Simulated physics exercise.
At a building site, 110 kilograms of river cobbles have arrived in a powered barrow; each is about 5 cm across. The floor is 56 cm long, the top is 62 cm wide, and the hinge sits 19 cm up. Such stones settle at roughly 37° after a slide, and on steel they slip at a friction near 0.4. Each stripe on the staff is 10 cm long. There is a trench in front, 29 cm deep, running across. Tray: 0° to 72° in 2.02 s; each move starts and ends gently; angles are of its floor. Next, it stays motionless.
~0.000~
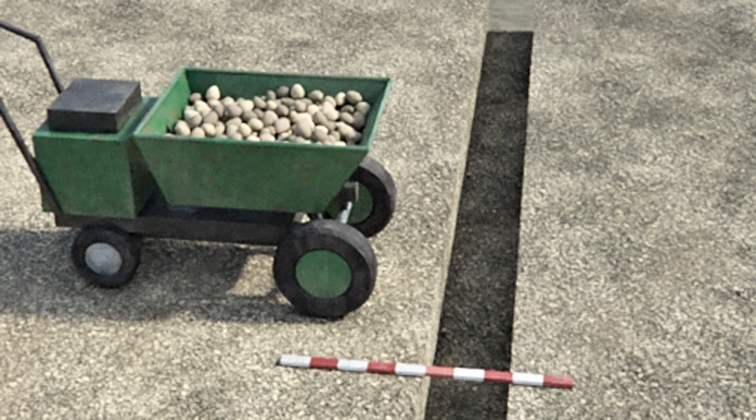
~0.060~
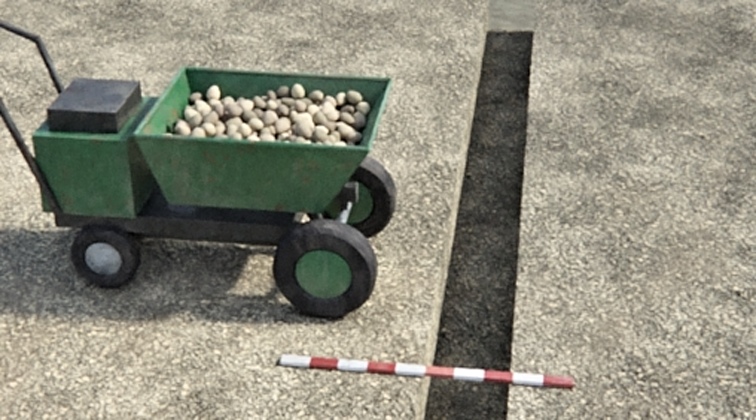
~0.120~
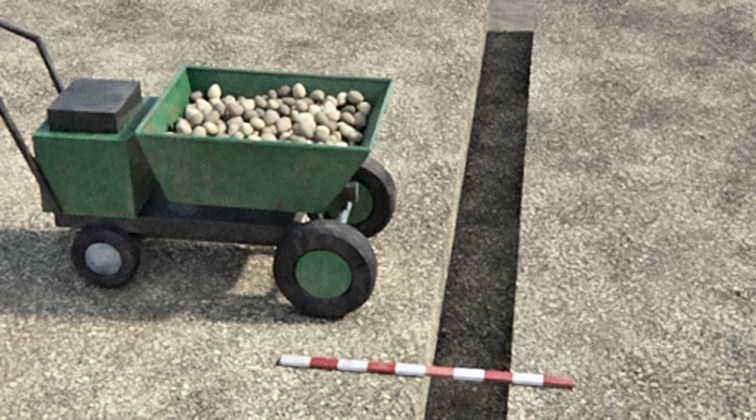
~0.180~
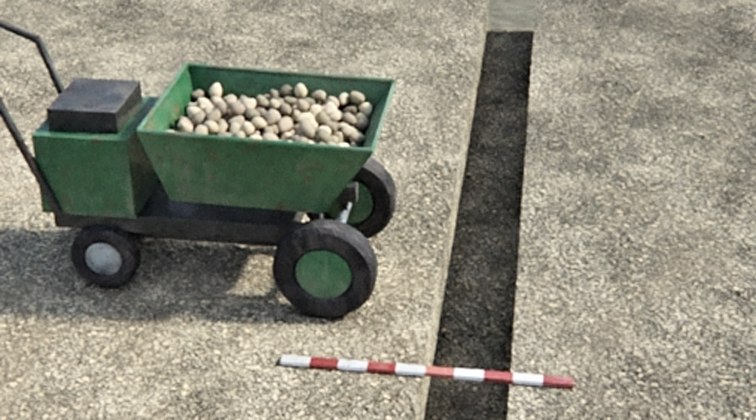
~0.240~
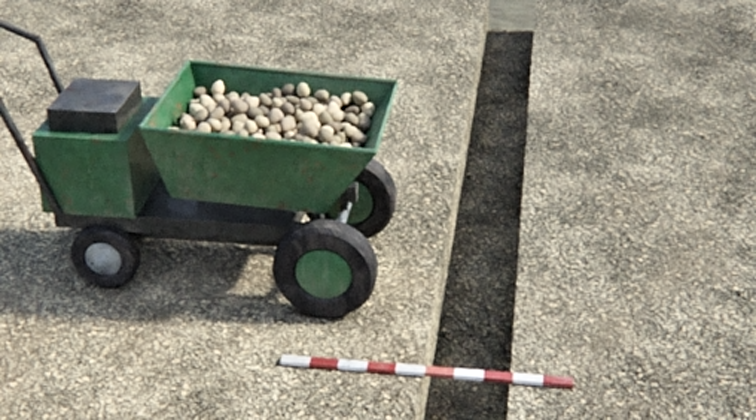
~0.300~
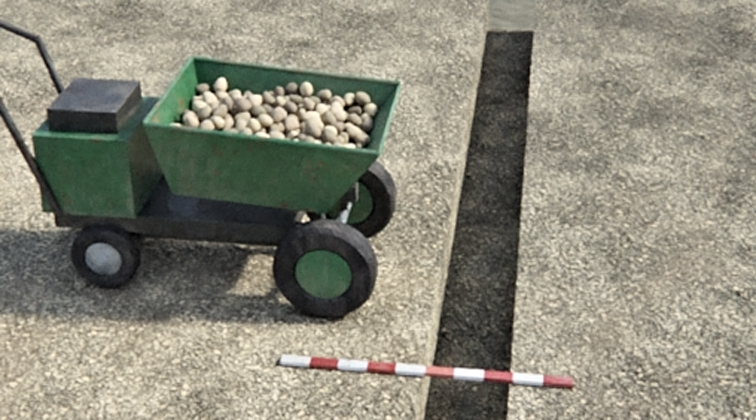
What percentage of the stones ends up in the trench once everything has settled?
About 68 per cent.
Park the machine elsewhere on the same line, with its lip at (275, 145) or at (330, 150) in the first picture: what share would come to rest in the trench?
Roughly 65 in a hundred from the first, 95 in a hundred from the second.
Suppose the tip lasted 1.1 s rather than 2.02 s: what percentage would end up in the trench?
With that timing, about 55 per cent.
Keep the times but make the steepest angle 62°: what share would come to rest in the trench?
Around 40 per cent would finish in the trench.
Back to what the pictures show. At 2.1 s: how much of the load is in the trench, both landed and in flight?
About 20%.
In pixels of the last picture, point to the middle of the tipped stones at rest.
Somewhere around (495, 319) in the last picture.
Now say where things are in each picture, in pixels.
The first frame shows lip at (368, 150), floor tilted 0°, highest stones at (275, 106).
In the second frame, the tray is at 0°, its lip at (369, 150); the top of the load is at (275, 106); the stones move at 0.0 m/s on average.
The third frame shows lip at (370, 151), floor tilted 1°, highest stones at (270, 105); the stones move at 0.1 m/s on average.
In the fourth frame, the tray is at 2°, its lip at (372, 152); the top of the load is at (261, 106); the stones move at 0.1 m/s on average.
The fifth frame shows lip at (375, 153), floor tilted 3°, highest stones at (251, 106); the stones move at 0.2 m/s on average.
In the sixth frame, the tray is at 4°, its lip at (379, 154); the top of the load is at (241, 102); the stones move at 0.2 m/s on average.
After 1.5 s the floor is at 61°; 100 % in the tray; the foremost stones are at (485, 223).
After 2.1 s the floor is at 72°; 58 % in the tray, 18 % in the trench, 23 % past the trench; the foremost stones are at (611, 277).
After 2.5 s the floor is at 72°; 35 % in the tray, 32 % in the trench, 32 % past the trench; the foremost stones are at (660, 286).
After 4.4 s the floor is at 72°; 0 % in the tray, 68 % in the trench, 32 % past the trench; the foremost stones are at (679, 278).
